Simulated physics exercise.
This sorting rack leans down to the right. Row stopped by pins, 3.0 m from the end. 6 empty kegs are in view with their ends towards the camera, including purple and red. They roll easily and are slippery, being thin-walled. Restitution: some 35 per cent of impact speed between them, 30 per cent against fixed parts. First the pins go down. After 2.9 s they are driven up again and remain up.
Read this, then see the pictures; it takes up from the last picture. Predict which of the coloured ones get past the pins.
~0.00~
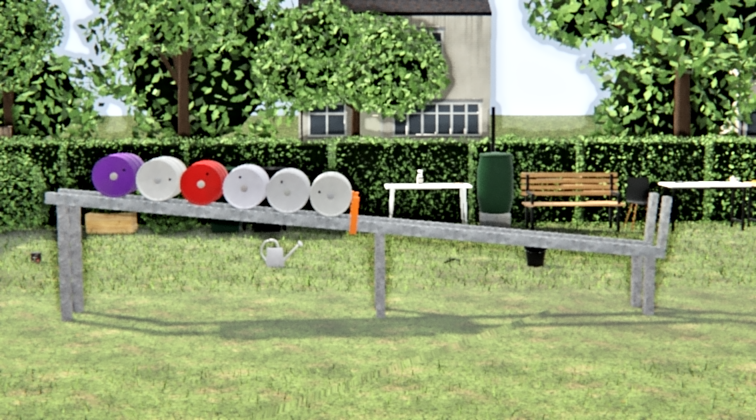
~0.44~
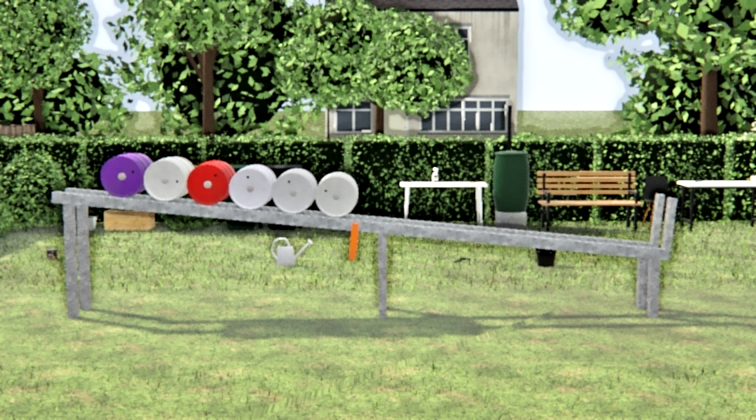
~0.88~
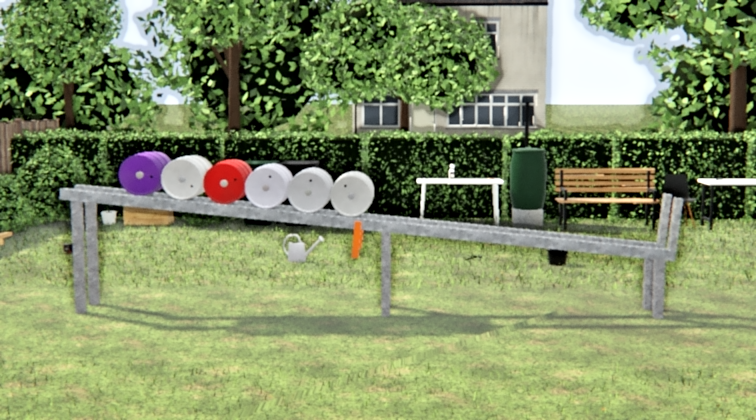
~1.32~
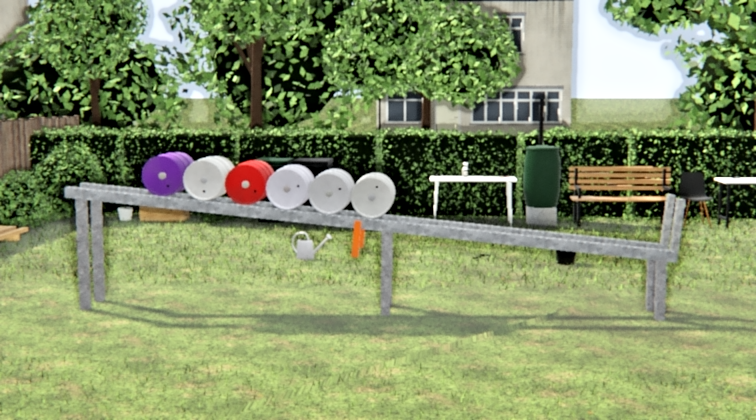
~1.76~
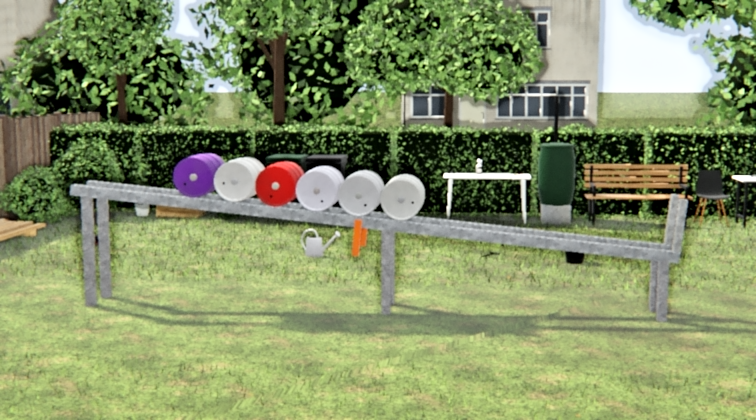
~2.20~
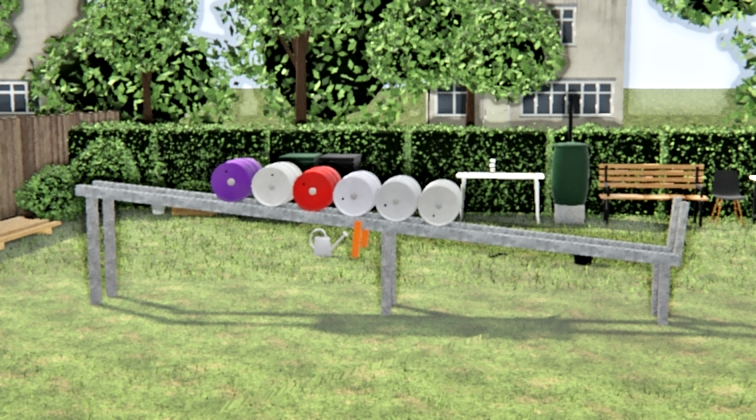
Result - purple cannot get by. Red gets beyond them.
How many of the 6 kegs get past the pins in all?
Count of them: 5.
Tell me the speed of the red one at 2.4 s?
Close to 1.0 m/s then.
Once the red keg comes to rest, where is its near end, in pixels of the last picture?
It comes to rest at about (521, 216).
Then, 2.4 s in, purple is on the rails, 110 cm above the pins, rolling right; red is on the rails, 30 cm above the pins, rolling right; 3 below the pins.
Then, 2.6 s in, purple is on the rails, 90 cm above the pins, rolling right; red is on the rails, 10 cm above the pins, rolling right; 3 below the pins.
Then, 2.8 s in, purple is on the rails, 65 cm above the pins, rolling right; red is on the rails, 15 cm below the pins, rolling right; 4 below the pins.
In the end (4.2 s), purple is on the rails, 25 cm above the pins; red is on the rails, 150 cm below the pins; 5 below the pins.
